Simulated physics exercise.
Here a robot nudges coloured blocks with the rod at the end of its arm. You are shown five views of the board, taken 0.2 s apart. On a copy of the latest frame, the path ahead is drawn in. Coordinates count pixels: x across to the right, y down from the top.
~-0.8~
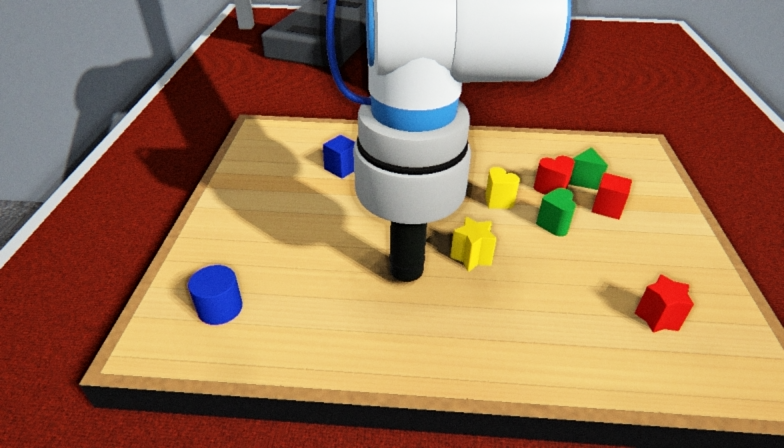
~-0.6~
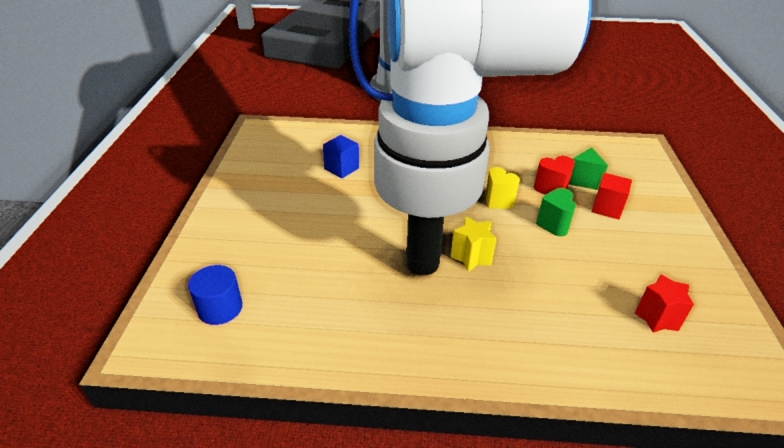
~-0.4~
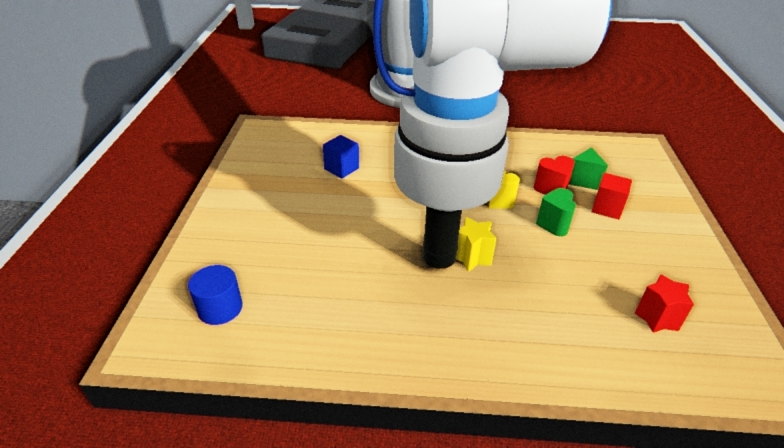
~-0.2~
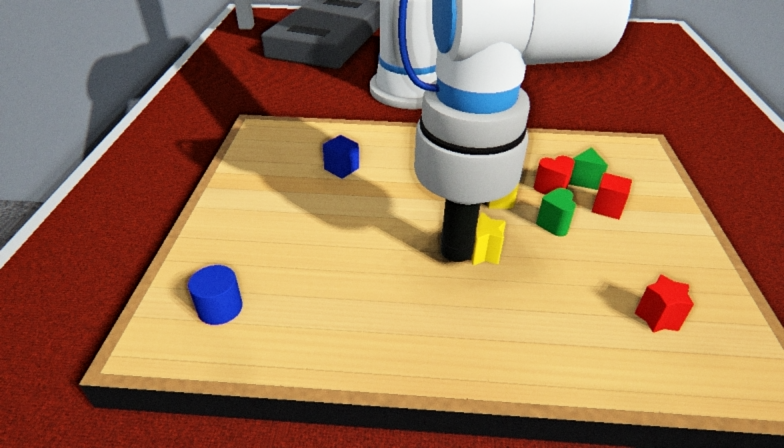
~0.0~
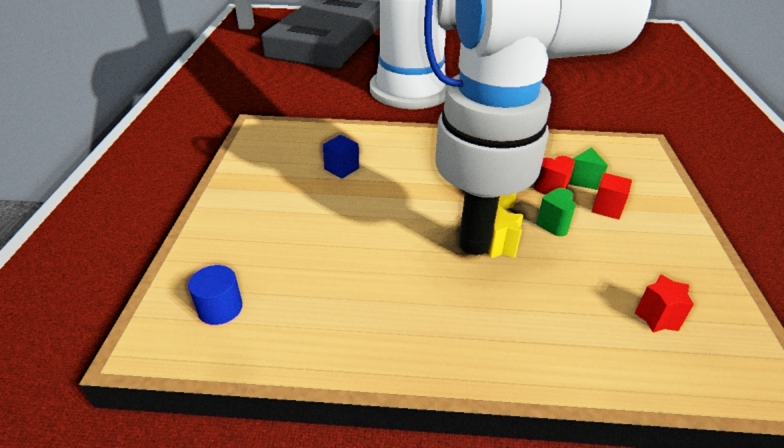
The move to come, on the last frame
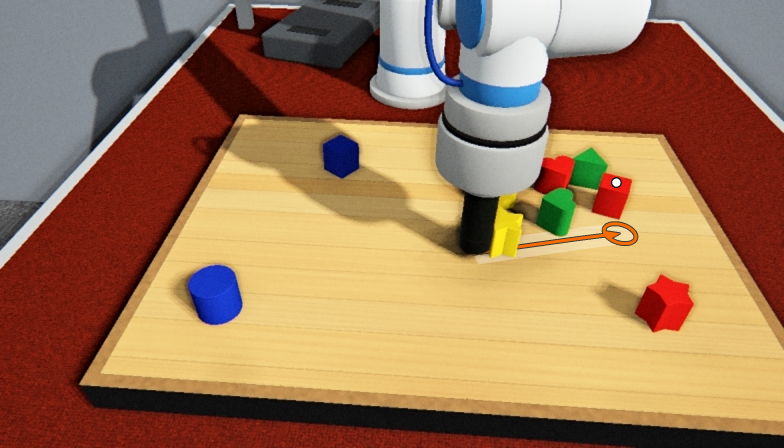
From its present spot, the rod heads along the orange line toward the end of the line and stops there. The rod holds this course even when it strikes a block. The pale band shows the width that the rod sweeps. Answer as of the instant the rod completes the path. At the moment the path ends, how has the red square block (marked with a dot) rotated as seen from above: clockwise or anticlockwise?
It twists clockwise.
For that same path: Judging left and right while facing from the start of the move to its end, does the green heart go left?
The answer is yes.
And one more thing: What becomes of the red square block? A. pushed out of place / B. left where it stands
The correct letter is A.
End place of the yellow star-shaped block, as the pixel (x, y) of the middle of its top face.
It should be at about (617, 189).
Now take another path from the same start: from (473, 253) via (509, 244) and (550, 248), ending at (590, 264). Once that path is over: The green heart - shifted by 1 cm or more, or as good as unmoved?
It shifts position.
The line goes straight from (473, 253) to (620, 233); the dot is on the red square block.
The first path, step by step. One third of the way, rod at (526, 238); yellow star-shaped block at (555, 211); green heart at (566, 196), turned 25° anticlockwise.
Two thirds of the way, rod at (575, 231); yellow star-shaped block at (597, 200), turned 25° anticlockwise; green heart at (590, 182), turned 35° anticlockwise; red square block at (619, 180), turned 15° clockwise.
At the end, rod at (623, 226); yellow heart unmoved; yellow star-shaped block at (617, 189), turned 75° anticlockwise; green heart at (589, 177), turned 45° anticlockwise; red square block at (622, 173), turned 40° clockwise.
